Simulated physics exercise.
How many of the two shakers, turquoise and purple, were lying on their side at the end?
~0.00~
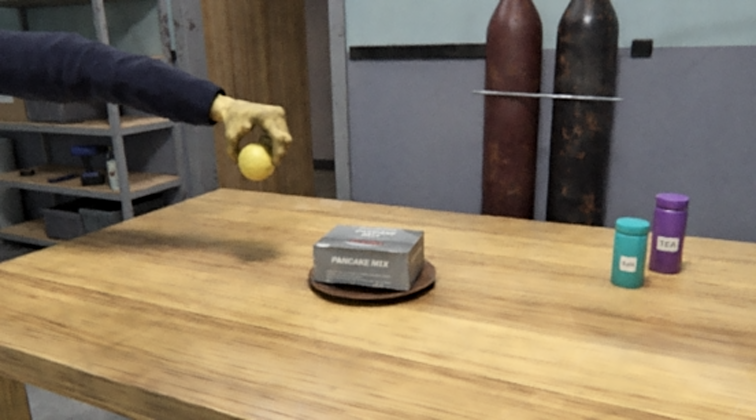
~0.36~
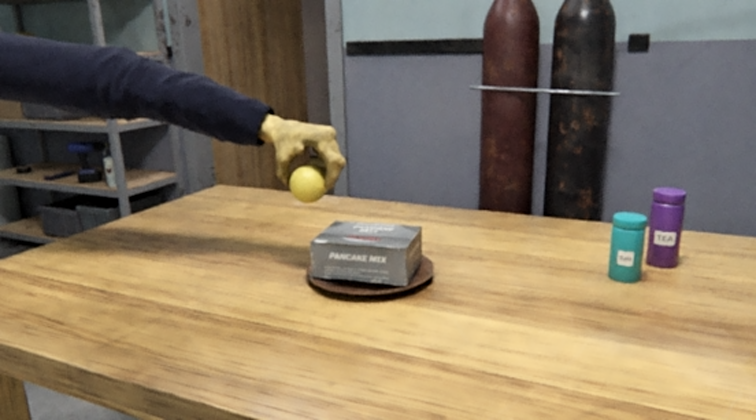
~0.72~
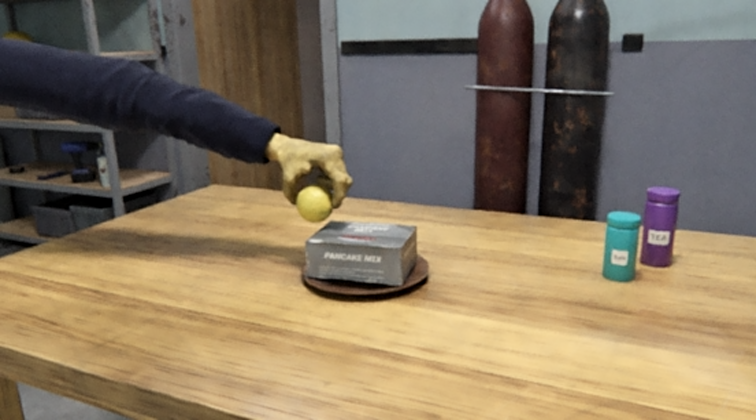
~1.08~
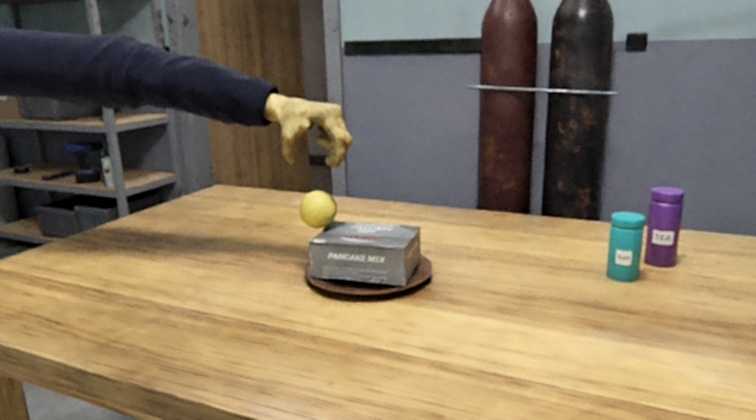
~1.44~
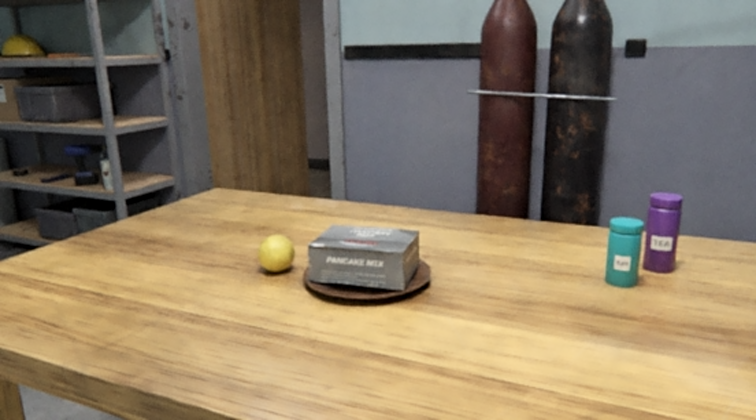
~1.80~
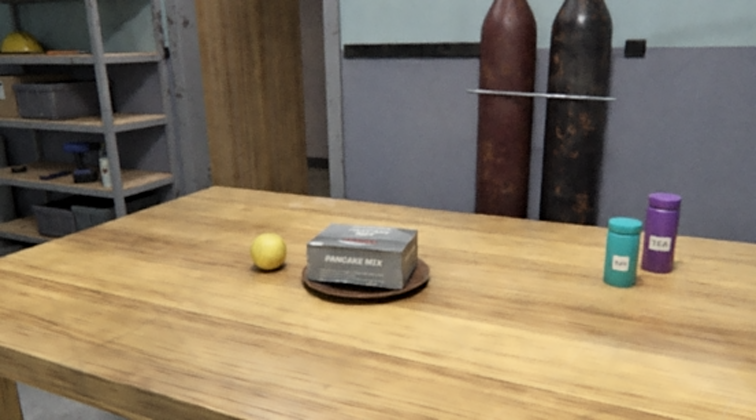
None of them were, as both the turquoise shaker and the purple shaker were still standing upright on the table.
